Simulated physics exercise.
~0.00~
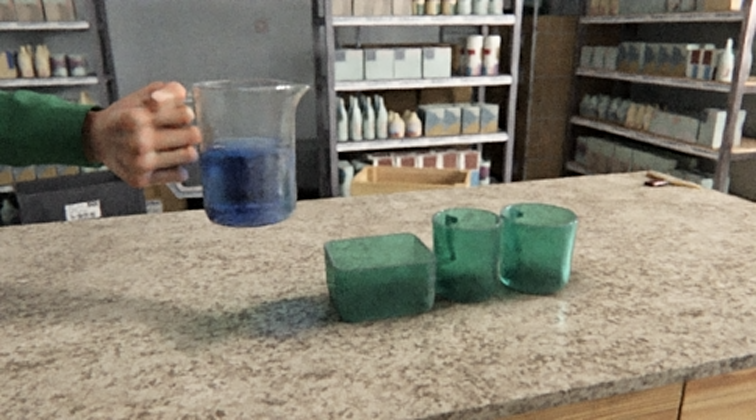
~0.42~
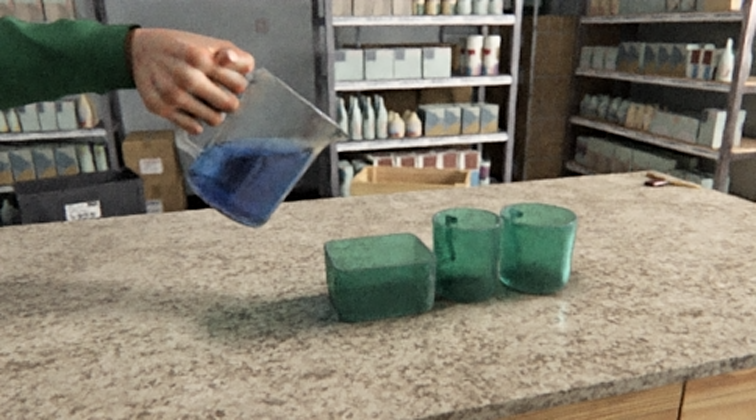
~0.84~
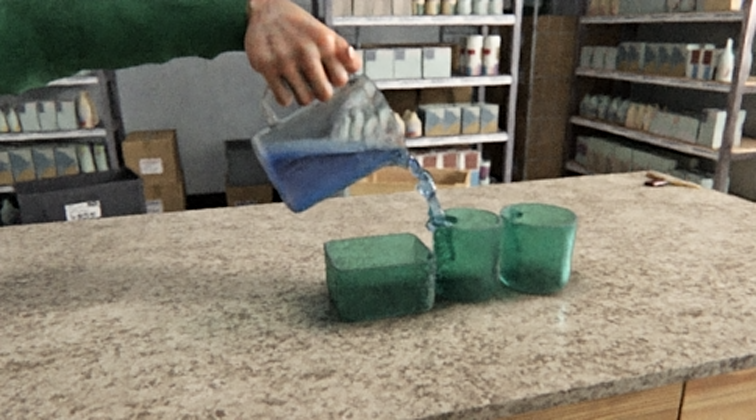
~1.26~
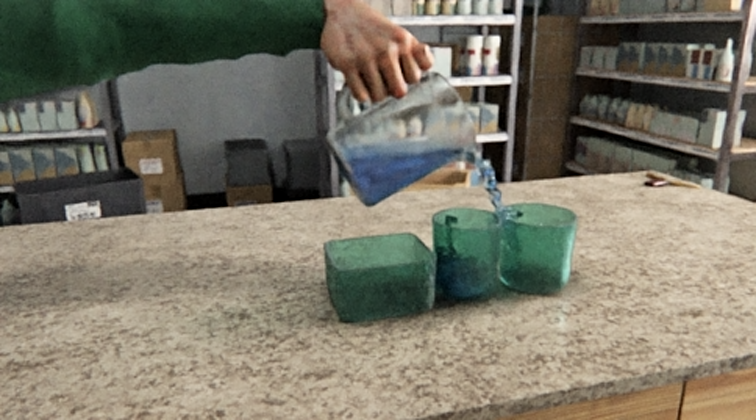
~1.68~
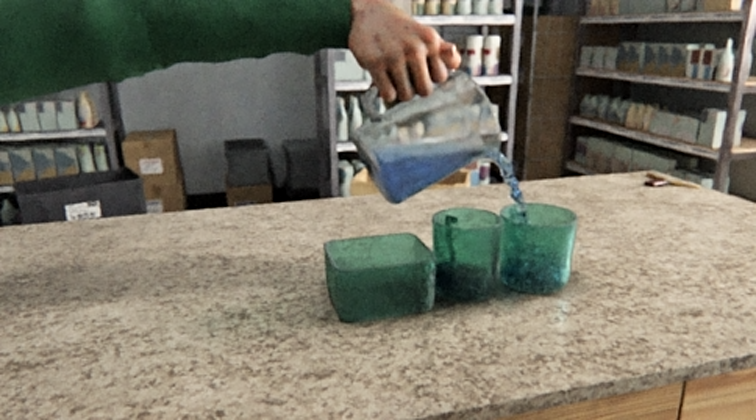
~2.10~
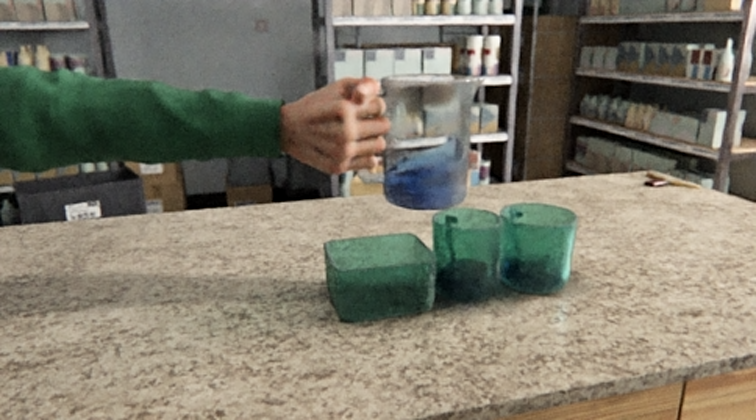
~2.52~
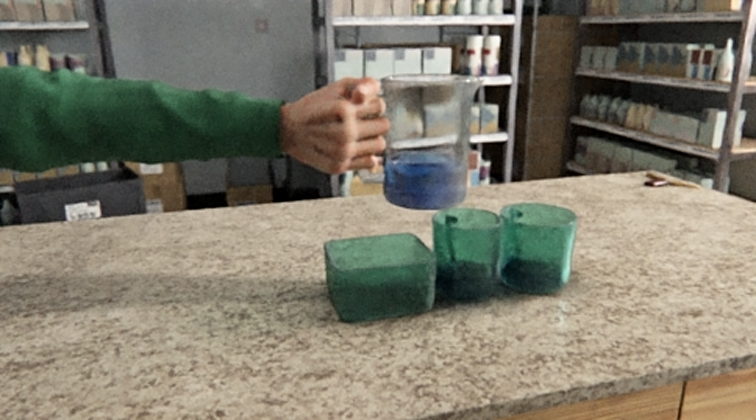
On a speckled stone counter in a room lined with stocked shelves, an oblong green tub and two green mugs stand in a row. A hand in a green sleeve holds a clear jug of blue water above them at the left. The hand tips the jug steeply as it moves right, and water begins streaming into the middle mug. Still tilted, the jug travels on until the stream falls into the right mug. Finally the hand levels the jug and holds it still above the mugs, with some blue water left inside.
